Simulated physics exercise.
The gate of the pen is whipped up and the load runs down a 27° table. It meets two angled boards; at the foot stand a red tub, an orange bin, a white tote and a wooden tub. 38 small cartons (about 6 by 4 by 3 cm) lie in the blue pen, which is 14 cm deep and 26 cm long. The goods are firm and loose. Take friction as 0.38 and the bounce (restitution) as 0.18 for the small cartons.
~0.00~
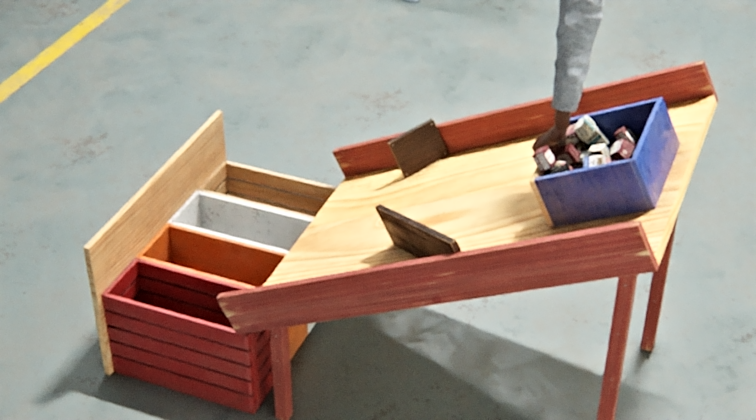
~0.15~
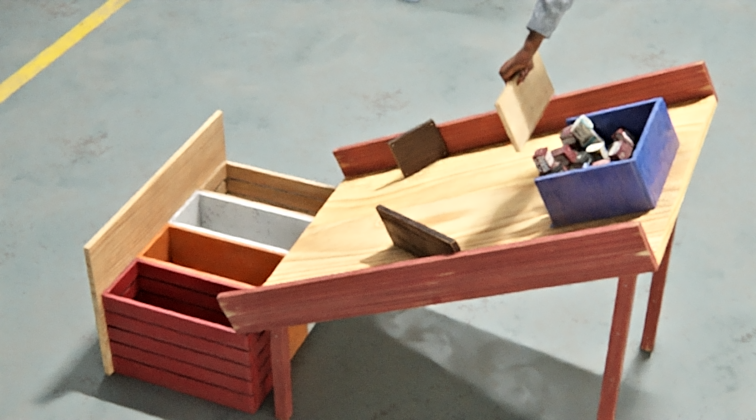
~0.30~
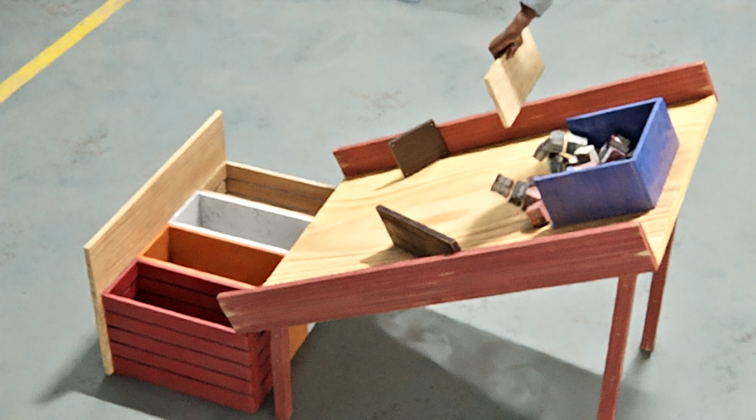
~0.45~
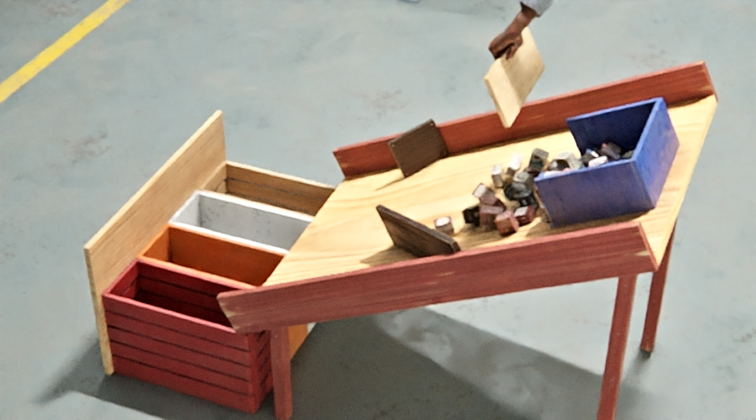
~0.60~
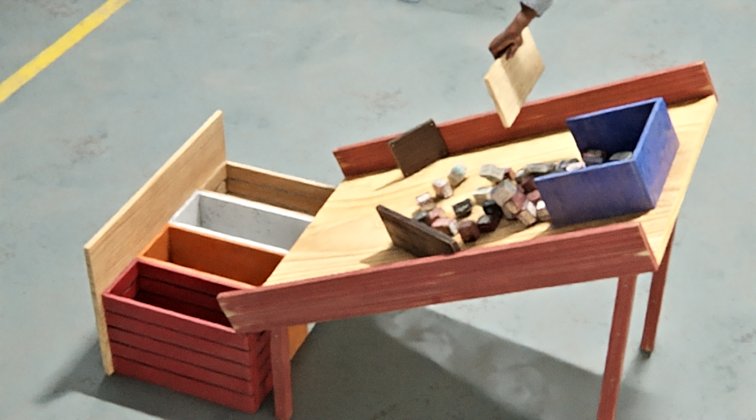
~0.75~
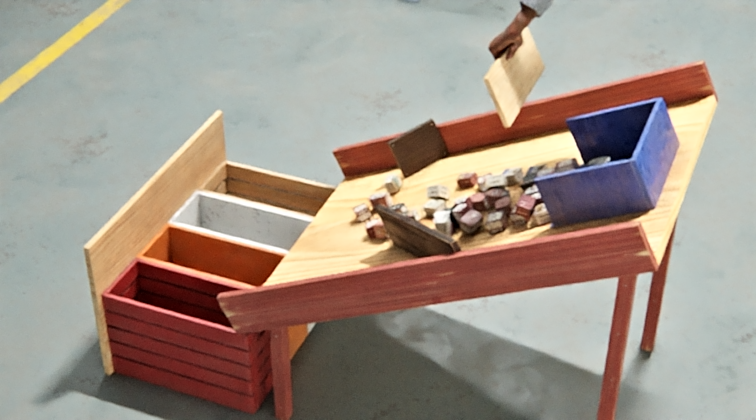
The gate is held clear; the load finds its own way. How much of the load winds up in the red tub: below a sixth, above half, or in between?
Expect under a sixth of the load in the red tub.
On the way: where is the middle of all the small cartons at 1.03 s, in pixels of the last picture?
Near (411, 214).
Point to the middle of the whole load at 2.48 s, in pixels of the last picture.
At about (224, 288).
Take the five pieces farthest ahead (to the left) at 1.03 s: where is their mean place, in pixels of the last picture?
Around (265, 237).
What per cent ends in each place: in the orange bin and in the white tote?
Roughly 30 and 65 per cent.
After 1.03 s, 2 in the white tote, 1 in the wooden tub, 33 on the slope and 2 in the air.
After 1.37 s, 3 in the orange bin, 12 in the white tote, 1 in the wooden tub, 19 on the slope and 3 in the air.
After 1.86 s, 8 in the orange bin, 23 in the white tote, 1 in the wooden tub, 5 on the slope and 1 in the air.
Final count (at 2.48 s), 11 in the orange bin, 25 in the white tote, 1 in the wooden tub and 1 on the slope. Asked share, 0 of 38, 0 per cent.
